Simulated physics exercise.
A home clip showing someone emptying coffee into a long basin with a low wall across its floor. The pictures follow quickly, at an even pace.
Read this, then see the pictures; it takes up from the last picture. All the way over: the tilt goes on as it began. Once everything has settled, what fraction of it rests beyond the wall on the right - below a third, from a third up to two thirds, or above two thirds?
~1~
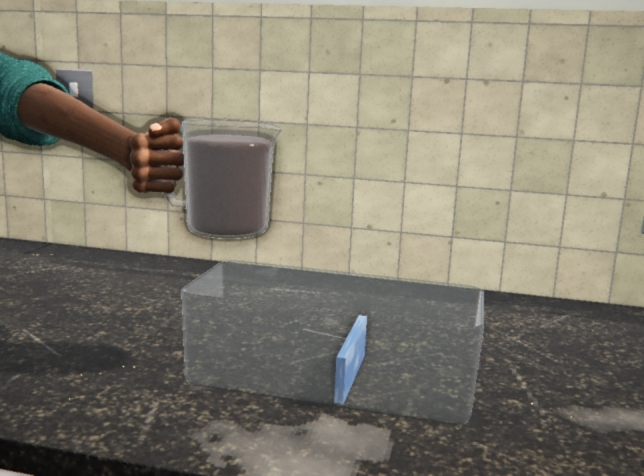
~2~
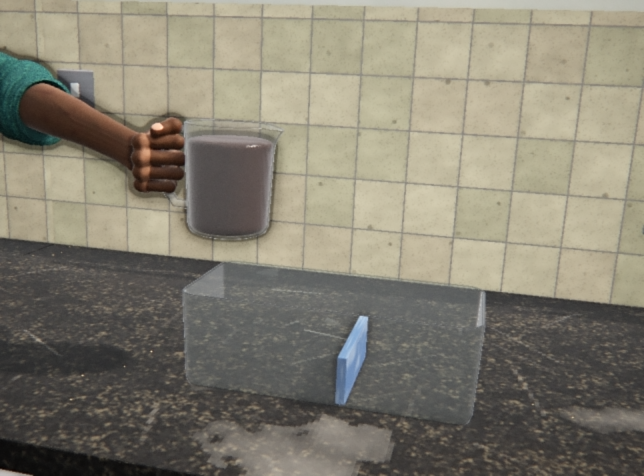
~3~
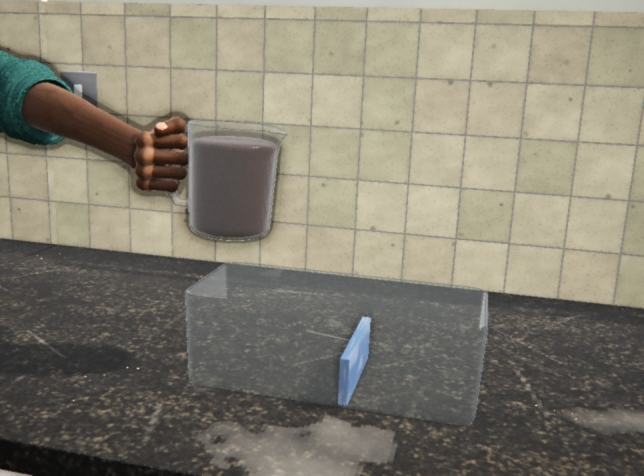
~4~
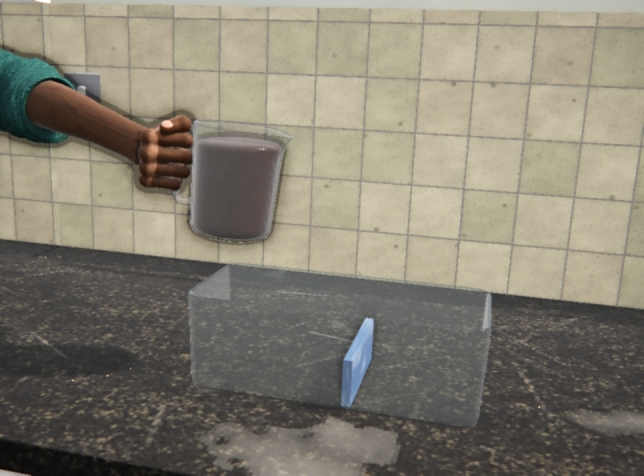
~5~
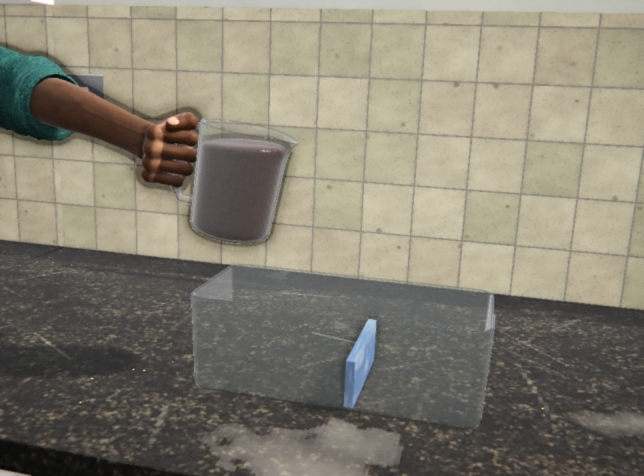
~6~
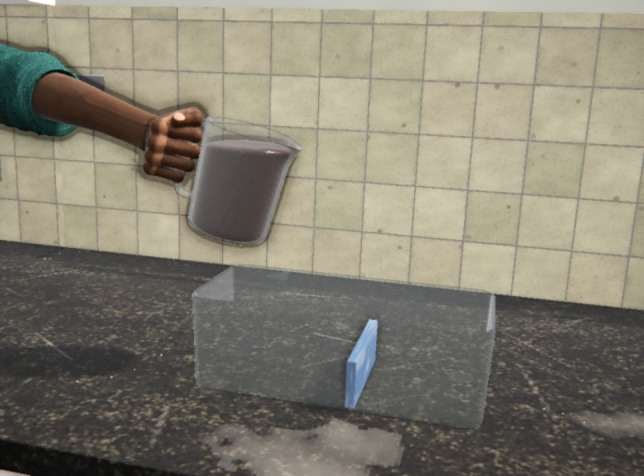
Most likely below one third will rest right of the wall.
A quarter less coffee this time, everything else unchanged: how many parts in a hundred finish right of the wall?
0 %.
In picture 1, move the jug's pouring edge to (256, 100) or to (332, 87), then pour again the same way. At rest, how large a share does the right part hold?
The first start yields 5 per cent, the second 95 per cent.
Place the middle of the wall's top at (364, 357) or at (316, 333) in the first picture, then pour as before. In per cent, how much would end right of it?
I'd expect near 15 percent the first time and near 85 percent the next.
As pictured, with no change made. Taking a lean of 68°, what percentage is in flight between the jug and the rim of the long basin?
Around 15 in a hundred, more or less.
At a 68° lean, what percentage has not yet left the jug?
80 per cent, approximately.
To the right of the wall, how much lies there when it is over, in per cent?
Share approx. 15 %.
A moment on, the jug is tipped part way and 81 per cent is still to pour, 5 is left of the wall and 0 right of it.
Next, the jug is tipped on its side and 31 per cent is still to pour, 38 is left of the wall and 12 right of it.
Then the jug is tipped right over and 4 per cent is still to pour, 77 is left of the wall and 13 right of it.
Later the jug is tipped right over and 0 per cent is still to pour, 84 is left of the wall and 13 right of it.
In the end 84 per cent lies left of the wall, 13 right of it and 3 outside.
